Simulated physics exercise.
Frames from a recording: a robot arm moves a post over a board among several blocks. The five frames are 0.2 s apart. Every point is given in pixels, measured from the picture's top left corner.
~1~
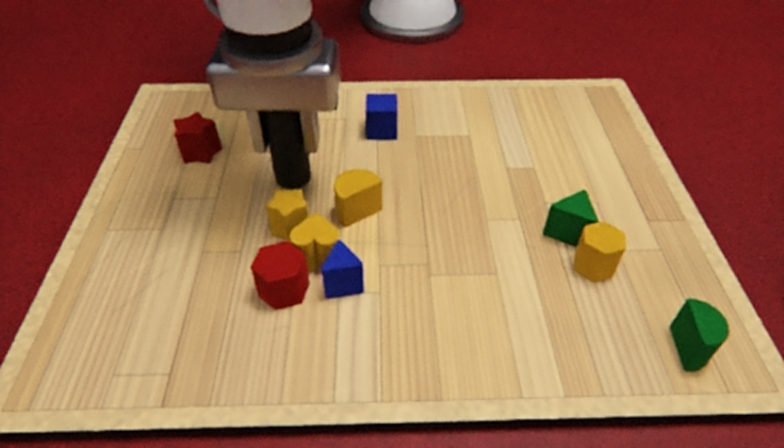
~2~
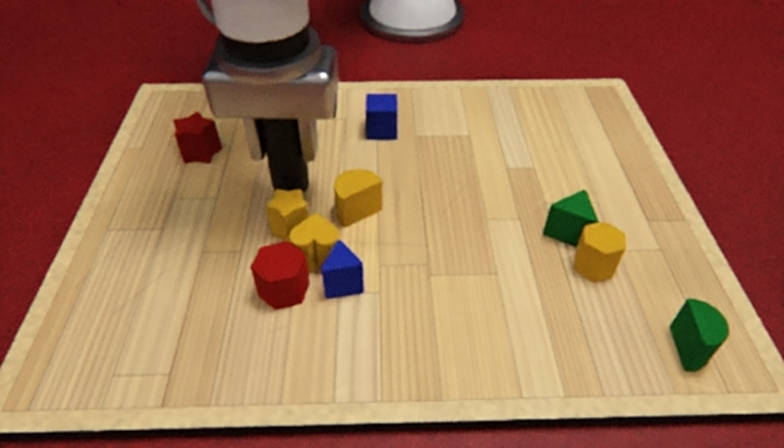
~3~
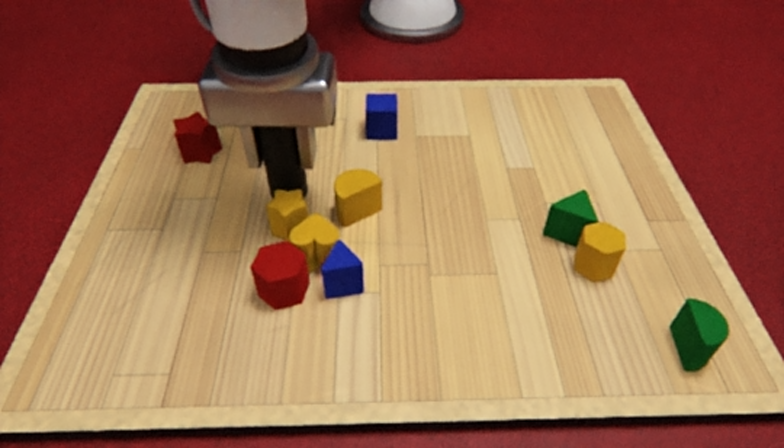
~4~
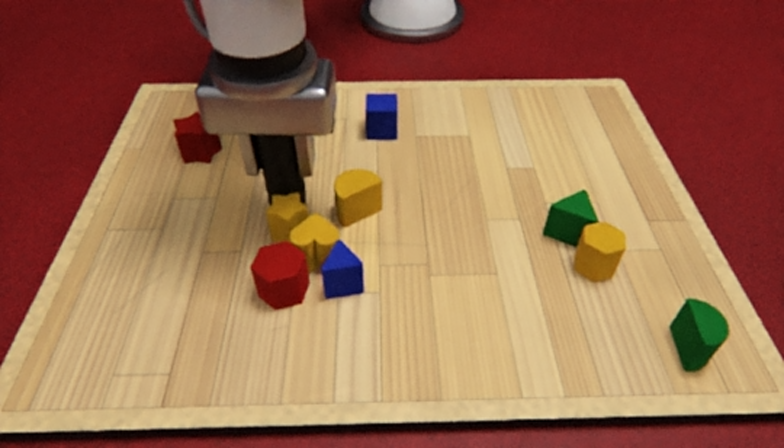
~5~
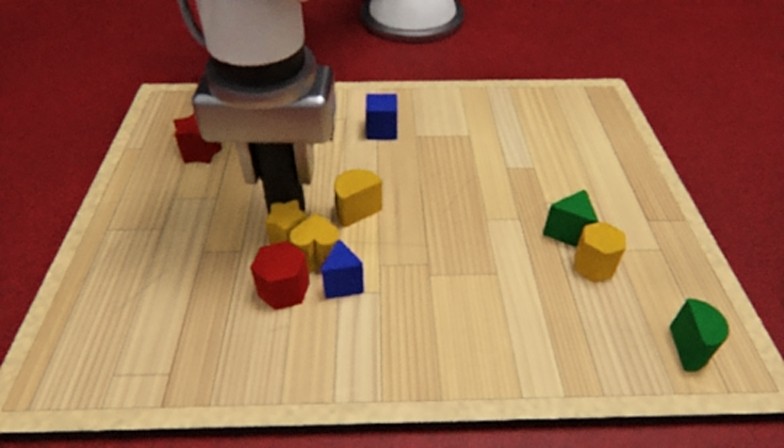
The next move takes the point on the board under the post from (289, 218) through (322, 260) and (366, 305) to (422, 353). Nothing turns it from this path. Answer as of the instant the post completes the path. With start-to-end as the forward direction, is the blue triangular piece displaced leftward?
I believe so.
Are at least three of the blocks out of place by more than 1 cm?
It seems so.
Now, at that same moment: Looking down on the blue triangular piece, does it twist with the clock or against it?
It swings round anticlockwise.
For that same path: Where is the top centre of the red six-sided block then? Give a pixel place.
My best guess is (269, 288).
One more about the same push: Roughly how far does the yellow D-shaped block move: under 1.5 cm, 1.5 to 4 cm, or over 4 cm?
Movement: Under 1.5 cm.
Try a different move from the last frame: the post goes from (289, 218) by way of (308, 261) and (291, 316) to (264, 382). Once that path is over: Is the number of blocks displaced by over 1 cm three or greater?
Yes, that is what happens.
The first path, step by step. One third of the way, post (321, 252); red six-sided block (271, 282), turned 60° clockwise; yellow star (310, 261), turned 20° clockwise; yellow heart block (349, 261), turned 45° anticlockwise; blue triangular piece (375, 277), turned 20° clockwise.
Two thirds of the way, post (366, 297); red six-sided block (269, 288), turned 75° clockwise; yellow star (316, 284), turned 65° clockwise; yellow heart block (392, 304), turned 85° anticlockwise; blue triangular piece (427, 303), turned 20° anticlockwise.
At the end, post (423, 345); red six-sided block (269, 288), turned 75° clockwise; yellow star (316, 284), turned 65° clockwise; yellow heart block (462, 352), turned 105° anticlockwise; blue triangular piece (488, 328), turned 55° anticlockwise; yellow D-shaped block still.
